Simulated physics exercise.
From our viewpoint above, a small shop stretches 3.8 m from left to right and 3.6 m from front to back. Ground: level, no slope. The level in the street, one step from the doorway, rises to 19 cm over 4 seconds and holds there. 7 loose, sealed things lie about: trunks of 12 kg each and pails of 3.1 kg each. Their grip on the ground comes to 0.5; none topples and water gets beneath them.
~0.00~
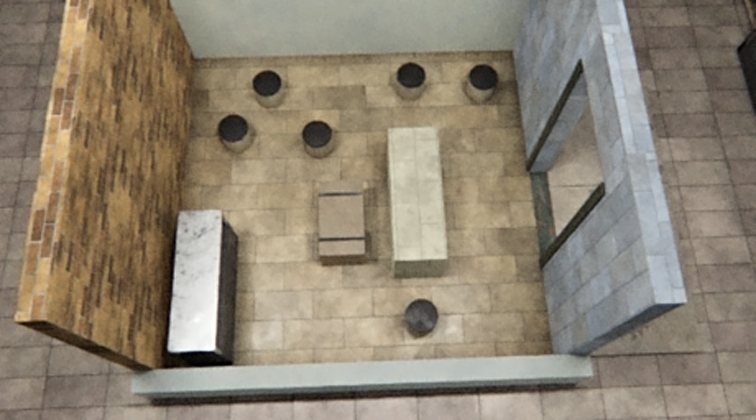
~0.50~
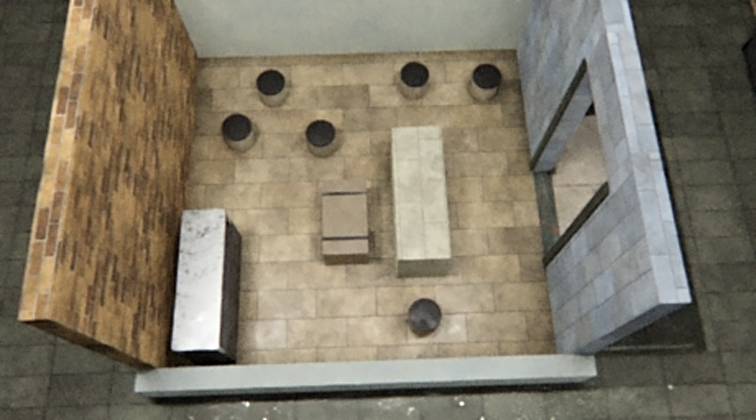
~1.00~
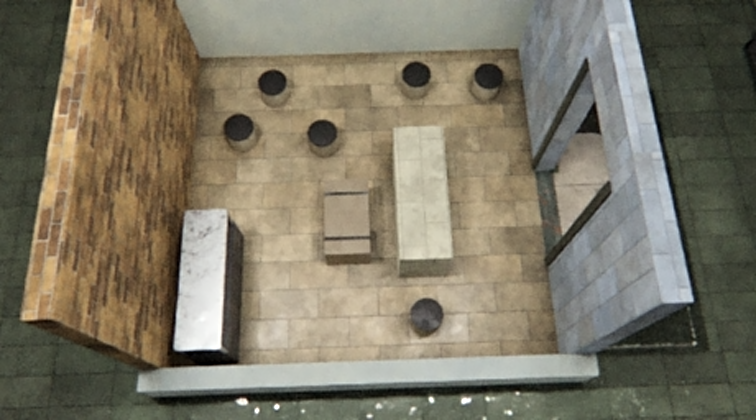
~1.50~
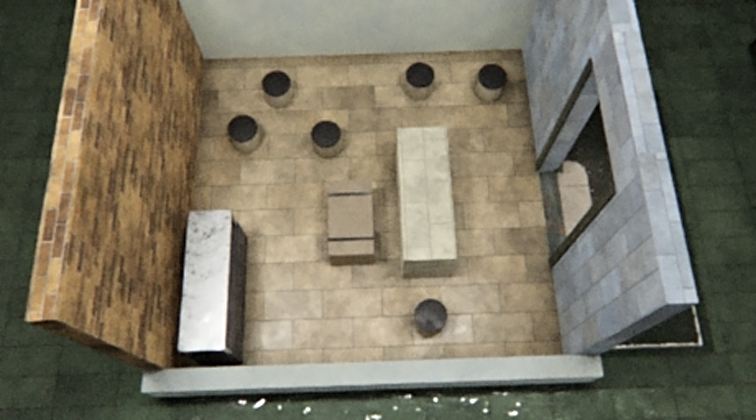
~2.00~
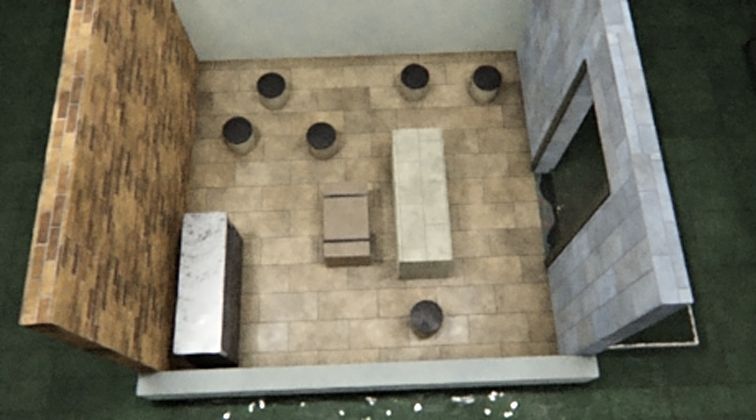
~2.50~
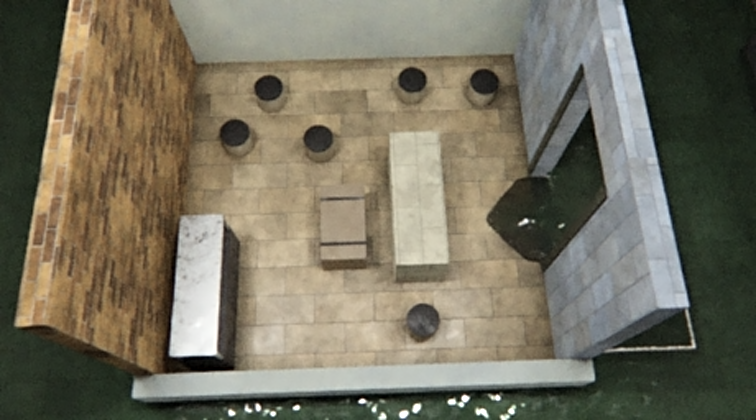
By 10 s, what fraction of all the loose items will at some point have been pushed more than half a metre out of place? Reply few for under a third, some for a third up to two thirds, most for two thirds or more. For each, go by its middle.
Some.
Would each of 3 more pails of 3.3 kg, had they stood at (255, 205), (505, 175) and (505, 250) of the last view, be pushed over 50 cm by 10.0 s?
Within the limit; beyond the limit; beyond the limit.
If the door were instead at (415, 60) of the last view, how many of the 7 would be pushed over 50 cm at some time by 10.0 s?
Then it comes to 3 of them.
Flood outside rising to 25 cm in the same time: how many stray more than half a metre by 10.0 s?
Then the count would be 6.
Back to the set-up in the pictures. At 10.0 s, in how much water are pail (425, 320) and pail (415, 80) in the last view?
Depth approx. 3 cm / 8 cm.
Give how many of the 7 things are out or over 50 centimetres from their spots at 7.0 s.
By that point, 2.
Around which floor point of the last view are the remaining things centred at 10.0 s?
They're centred close to (305, 178).
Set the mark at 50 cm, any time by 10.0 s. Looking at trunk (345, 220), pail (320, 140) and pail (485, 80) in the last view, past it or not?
Within, within, beyond.
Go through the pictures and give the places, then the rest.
The first frame shows a trunk at (341, 217) rests on the ground; a pail at (267, 82) rests on the ground; water covers 0.0 m2; 0 of 7 have shifted.
The second frame shows a trunk at (345, 216), on the bottom; a pail at (270, 82), on the bottom; water covers 0.0 m2; 0 of 7 have shifted.
The third frame shows a trunk at (347, 216) rests on the ground; a pail at (272, 82), on the bottom; 0.0 m2 under water; 0 of 7 have shifted.
The fourth frame shows a trunk at (351, 216) rests on the ground; a pail at (276, 83) rests on the ground; 0.0 m2 under water; 0 of 7 have shifted.
The fifth frame shows a trunk at (346, 218), on the bottom; a pail at (271, 85), on the bottom; water covers 0.0 m2; 0 of 7 have shifted.
The sixth frame shows a trunk at (343, 221) rests on the ground; a pail at (268, 87), on the bottom; 0.3 m2 under water; 0 of 7 have shifted.
After 3.5 s 0 of 7 are over 50 cm from their spots; 0 afloat.
After 4.5 s 0 of 7 are over 50 cm from their spots; 0 afloat.
After 7.0 s 2 of 7 are over 50 cm from their spots; 2 afloat.
After 10.0 s 4 of 7 are over 50 cm from their spots, and 4 have been at some point; 4 afloat.
